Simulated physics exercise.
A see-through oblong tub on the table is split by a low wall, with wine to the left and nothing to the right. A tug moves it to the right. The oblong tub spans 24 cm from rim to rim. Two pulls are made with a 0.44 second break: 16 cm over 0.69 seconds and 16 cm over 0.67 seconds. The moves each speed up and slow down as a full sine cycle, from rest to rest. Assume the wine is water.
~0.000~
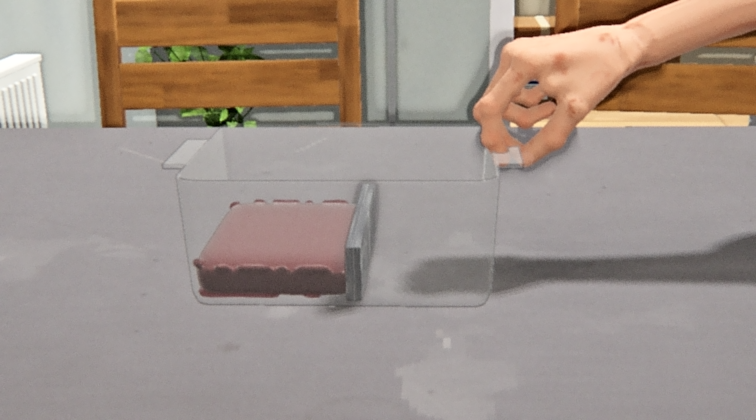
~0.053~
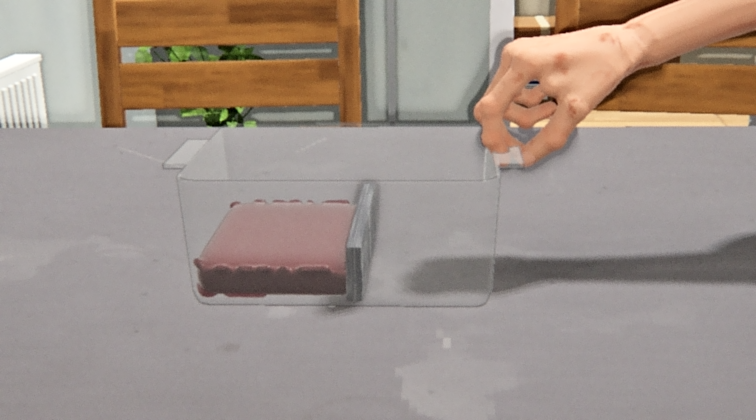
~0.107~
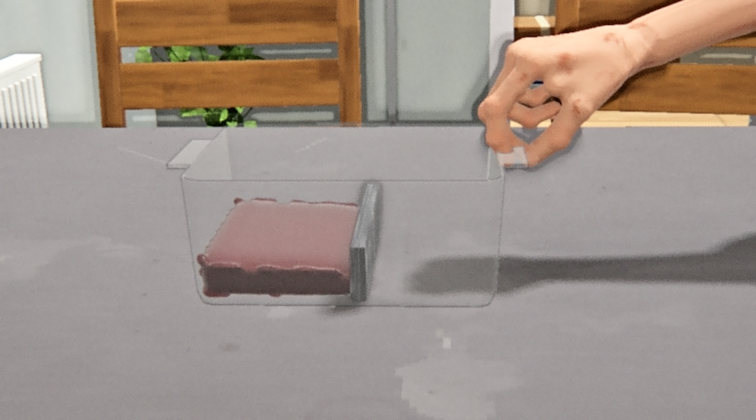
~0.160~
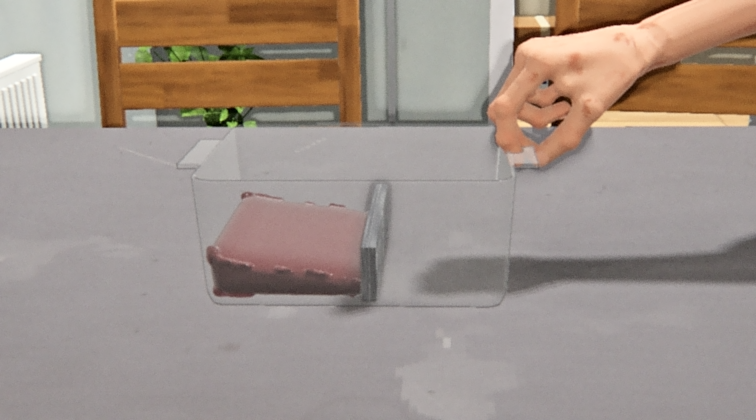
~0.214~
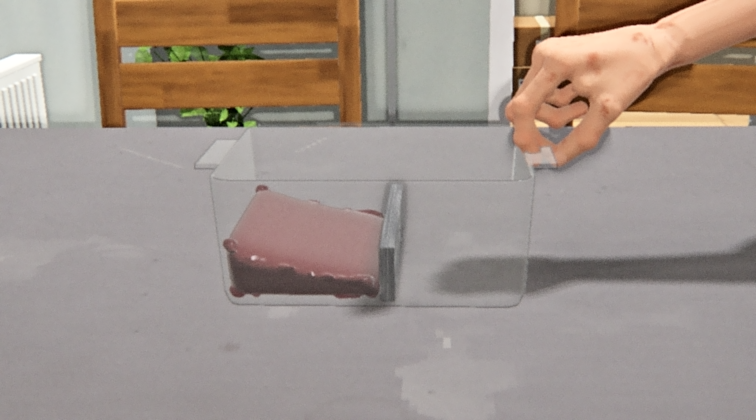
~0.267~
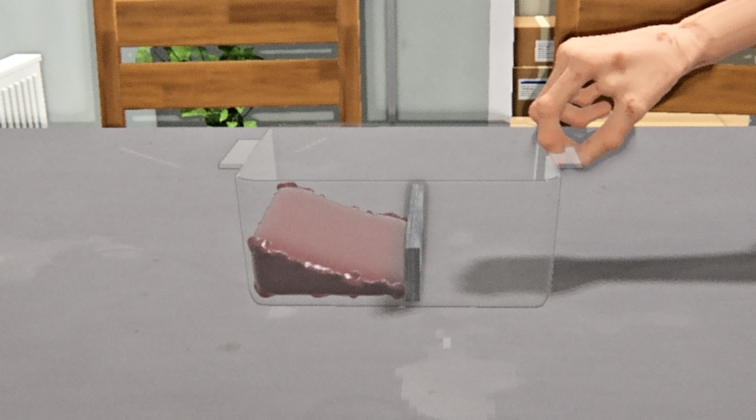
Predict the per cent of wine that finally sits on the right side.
My estimate is 28 per cent.
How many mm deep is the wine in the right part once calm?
Roughly 10 millimetres.
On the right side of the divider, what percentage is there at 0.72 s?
Share: Around 12 in a hundred.
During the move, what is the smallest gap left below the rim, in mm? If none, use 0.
Around 10 mm at the peak.
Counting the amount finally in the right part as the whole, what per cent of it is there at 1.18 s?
It's close to 50 percent at that time.
By 0.72 s it has gone 16 cm; 11 per cent is on the right side and 0 is out of the oblong tub.
By 1.18 s it has gone 16 cm; 13 per cent is on the right side and 0 is out of the oblong tub.
By 1.63 s it has gone 31 cm; 18 per cent is on the right side and 0 is out of the oblong tub.
By 2.09 s it has gone 32 cm; 27 per cent is on the right side and 1 is out of the oblong tub.
At rest 28 per cent is on the right side and 1 is out of the oblong tub.
